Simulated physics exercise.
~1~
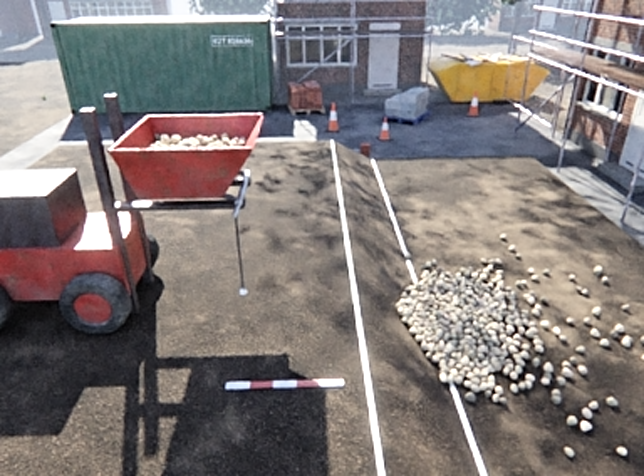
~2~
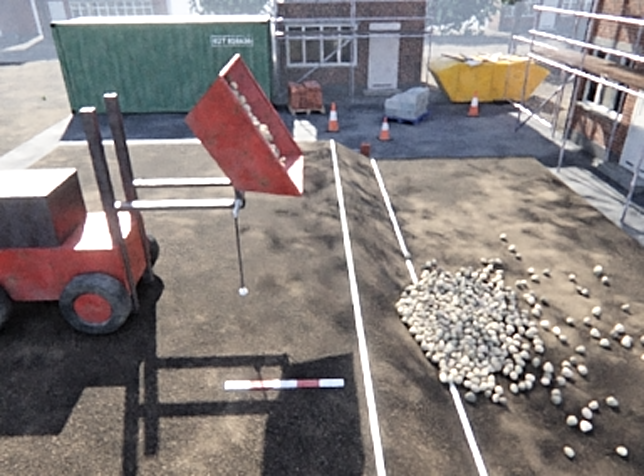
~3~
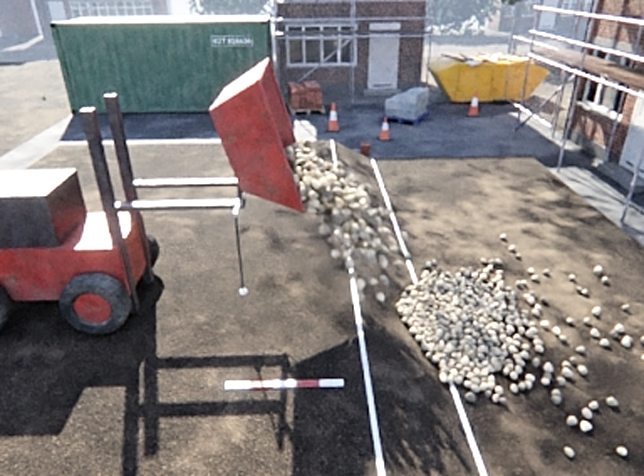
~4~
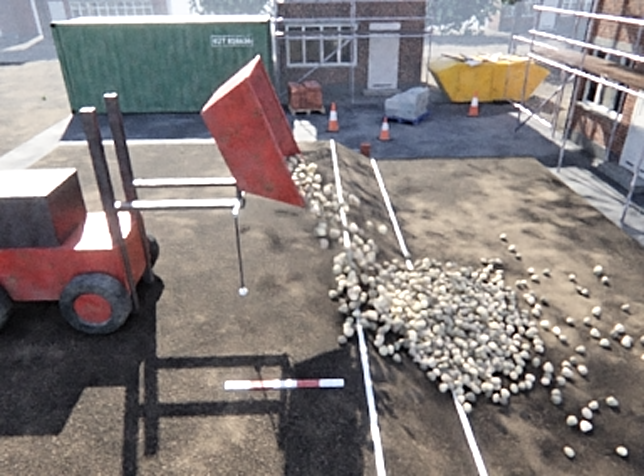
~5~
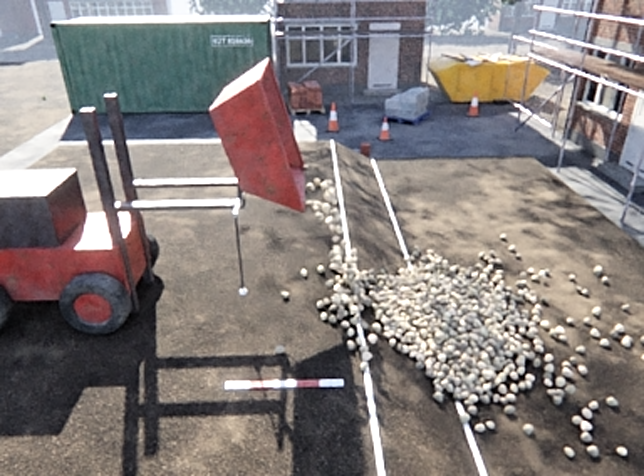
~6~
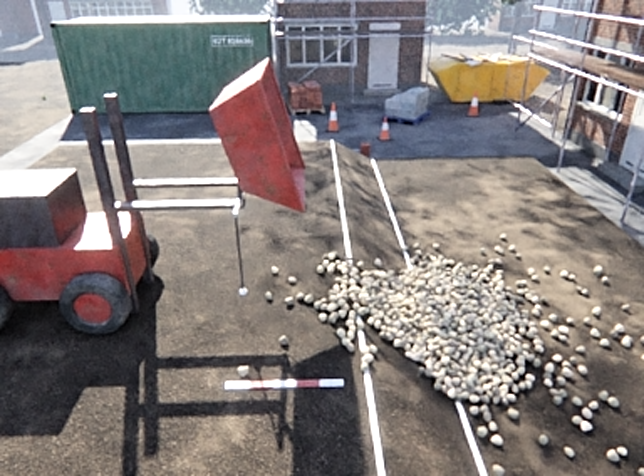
The video shows a red forklift tipping a raised red skip of round pale stones in a yard, pouring them down a bank marked by white lines beside an earlier pile. The skip jerks, empties and stays tilted, leaving one larger heap spread across the slope and foot.
